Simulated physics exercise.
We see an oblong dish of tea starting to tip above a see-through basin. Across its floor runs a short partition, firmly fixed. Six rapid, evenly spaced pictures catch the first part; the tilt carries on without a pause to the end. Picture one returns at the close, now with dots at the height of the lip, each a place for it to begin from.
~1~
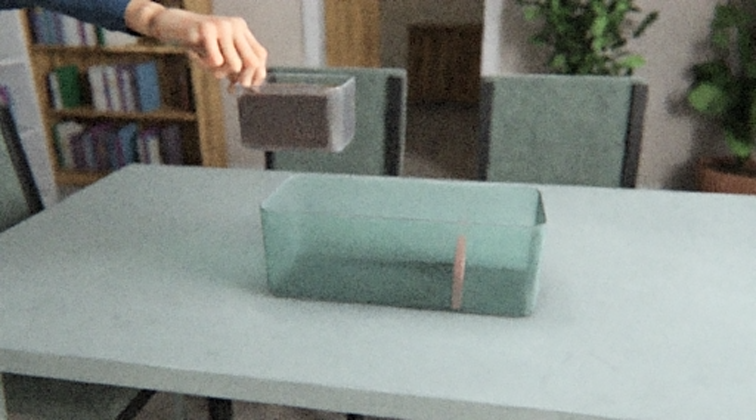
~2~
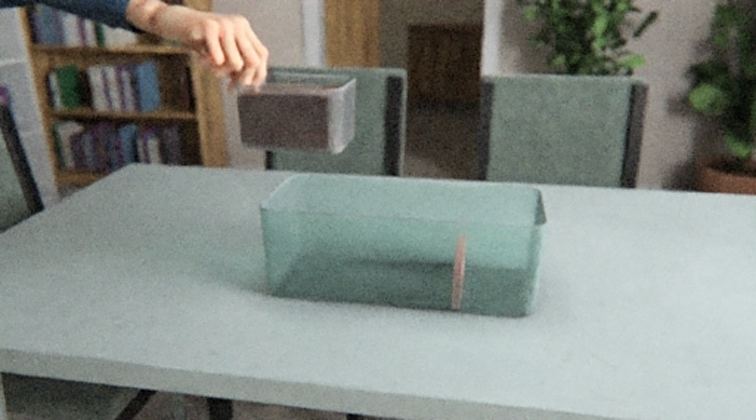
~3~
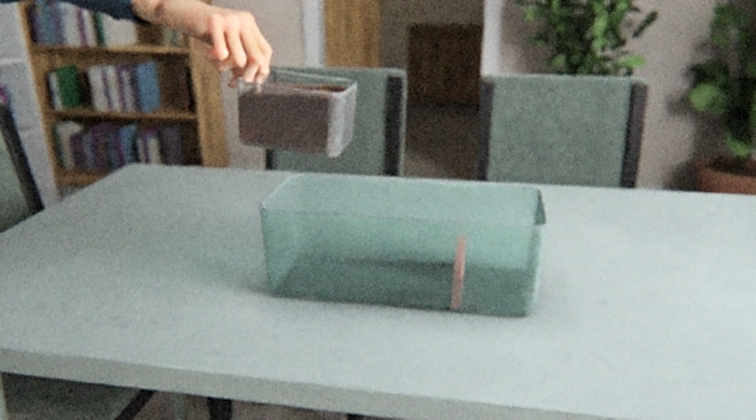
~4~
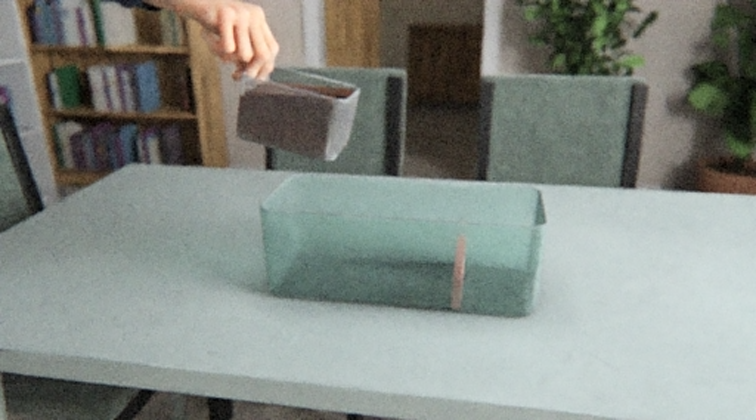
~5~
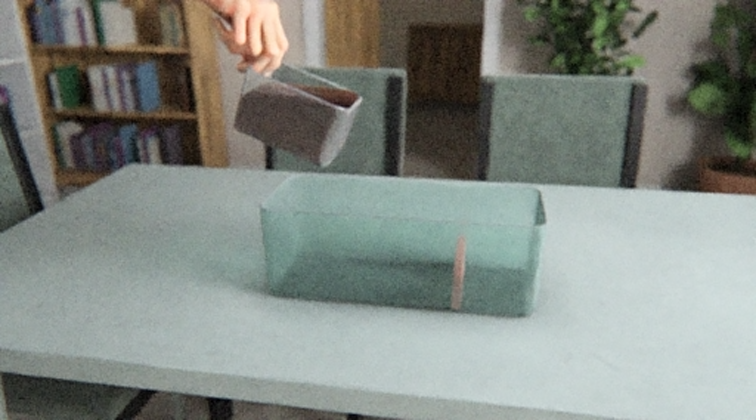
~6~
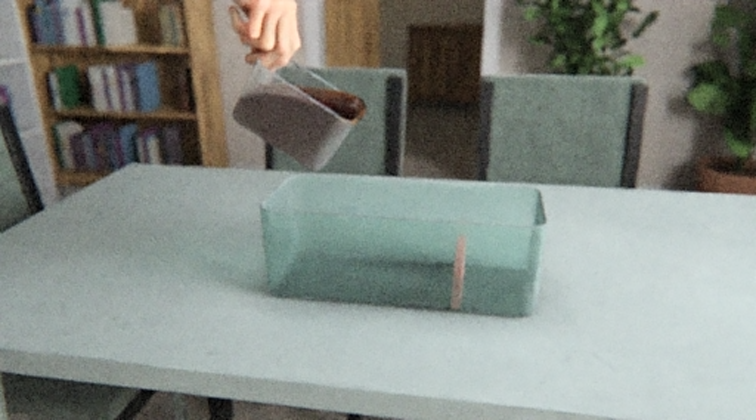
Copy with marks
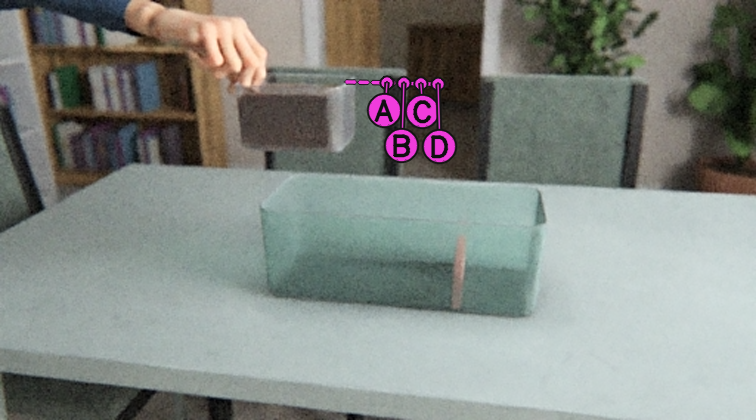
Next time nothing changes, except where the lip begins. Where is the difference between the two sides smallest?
Choose C.
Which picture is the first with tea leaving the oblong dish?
In picture 5.
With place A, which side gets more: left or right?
The left side.
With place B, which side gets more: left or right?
More ends on the left.
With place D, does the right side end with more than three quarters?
No.
In magenta, A at (387, 82); B at (403, 83); C at (420, 83); D at (438, 84).
With A, about 86 % ends left of the wall and 10 % right of it; 5 % is lost outside.
With B, about 68 % ends left of the wall and 29 % right of it; 3 % is lost outside.
With C, about 50 % ends left of the wall and 48 % right of it.
With D, about 37 % ends left of the wall and 60 % right of it; 3 % is lost outside.
